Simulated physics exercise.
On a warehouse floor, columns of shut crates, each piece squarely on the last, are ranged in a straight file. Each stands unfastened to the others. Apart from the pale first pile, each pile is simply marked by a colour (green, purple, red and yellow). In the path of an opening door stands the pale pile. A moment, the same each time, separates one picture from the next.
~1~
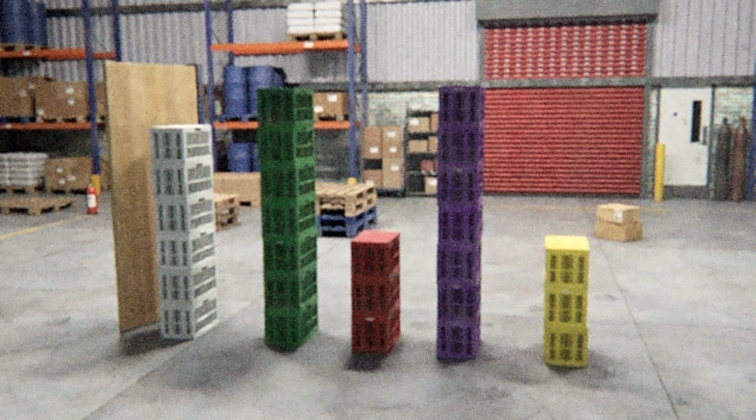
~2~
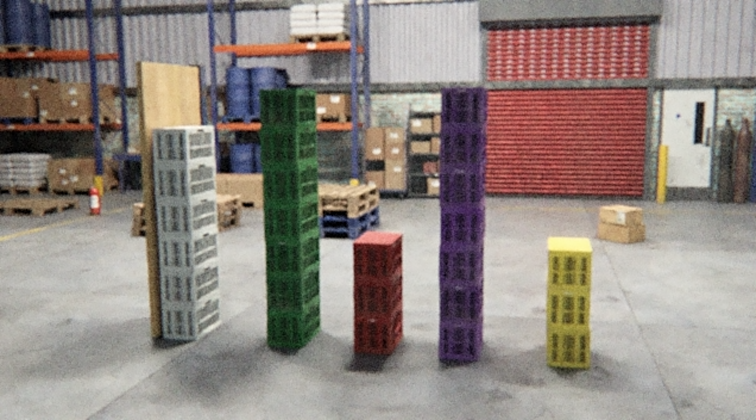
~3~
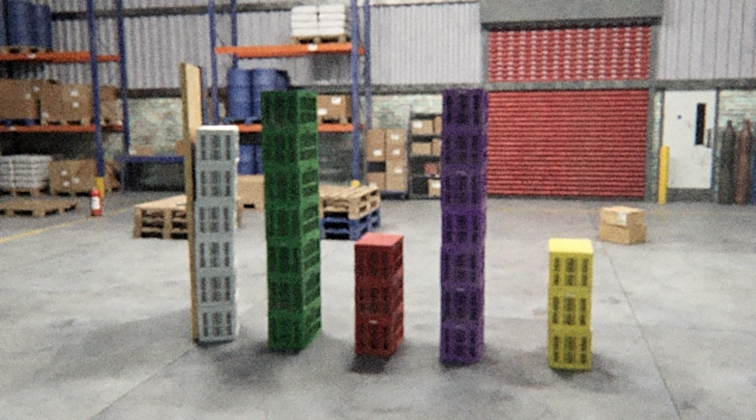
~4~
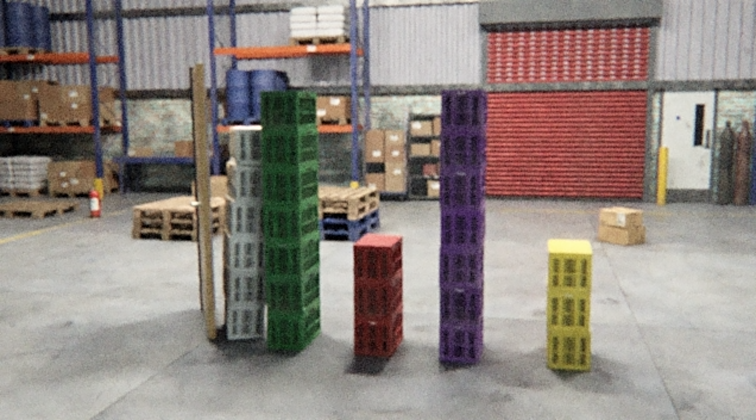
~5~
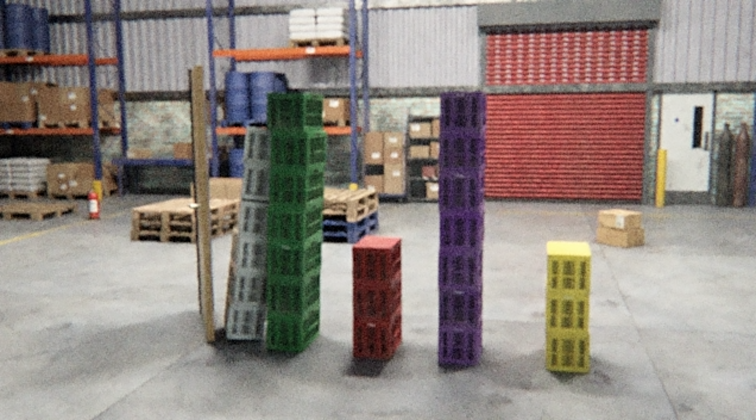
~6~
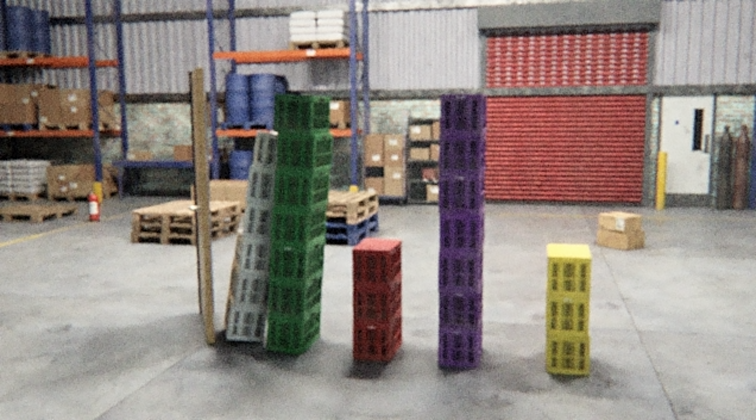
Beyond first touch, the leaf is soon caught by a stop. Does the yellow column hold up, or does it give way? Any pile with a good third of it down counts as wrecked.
It gives way.
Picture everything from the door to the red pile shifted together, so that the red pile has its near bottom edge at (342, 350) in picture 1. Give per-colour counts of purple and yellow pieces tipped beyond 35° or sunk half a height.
Purple: 6; yellow: 3.
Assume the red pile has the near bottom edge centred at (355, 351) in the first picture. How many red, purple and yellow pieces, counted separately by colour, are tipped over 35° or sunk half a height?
Pile by pile, I count red 3, purple 7 and yellow 3.
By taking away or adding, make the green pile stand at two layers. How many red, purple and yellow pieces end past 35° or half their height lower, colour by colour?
Tally - red 0, purple 0, yellow 0.
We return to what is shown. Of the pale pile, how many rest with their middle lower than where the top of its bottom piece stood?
Pale pieces: 6.
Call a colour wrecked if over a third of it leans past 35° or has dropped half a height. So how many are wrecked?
It adds up to 4.
Shortly afterwards, 6 of the pale pile down; none of the 3 yellow crates down (1 of 20 in all colours); top yellow crate unmoved; top green crate tilted well over, half its height lower.
Next, 6 of the pale pile down; none of the 3 yellow crates down (7 of 20 in all colours); top yellow crate unmoved; top purple crate tilted well over.
Some moments later, 6 of the pale pile down; 3 of the 3 yellow crates down (20 of 20 in all colours); top yellow crate tilted steeply, some two heights lower; top purple crate upside down.
In the end, 6 of the pale pile down; 3 of the 3 yellow crates down (20 of 20 in all colours); top yellow crate upside down; top red crate tilted steeply, about its own height lower. From the last view, middles, top red crate near (465, 298).
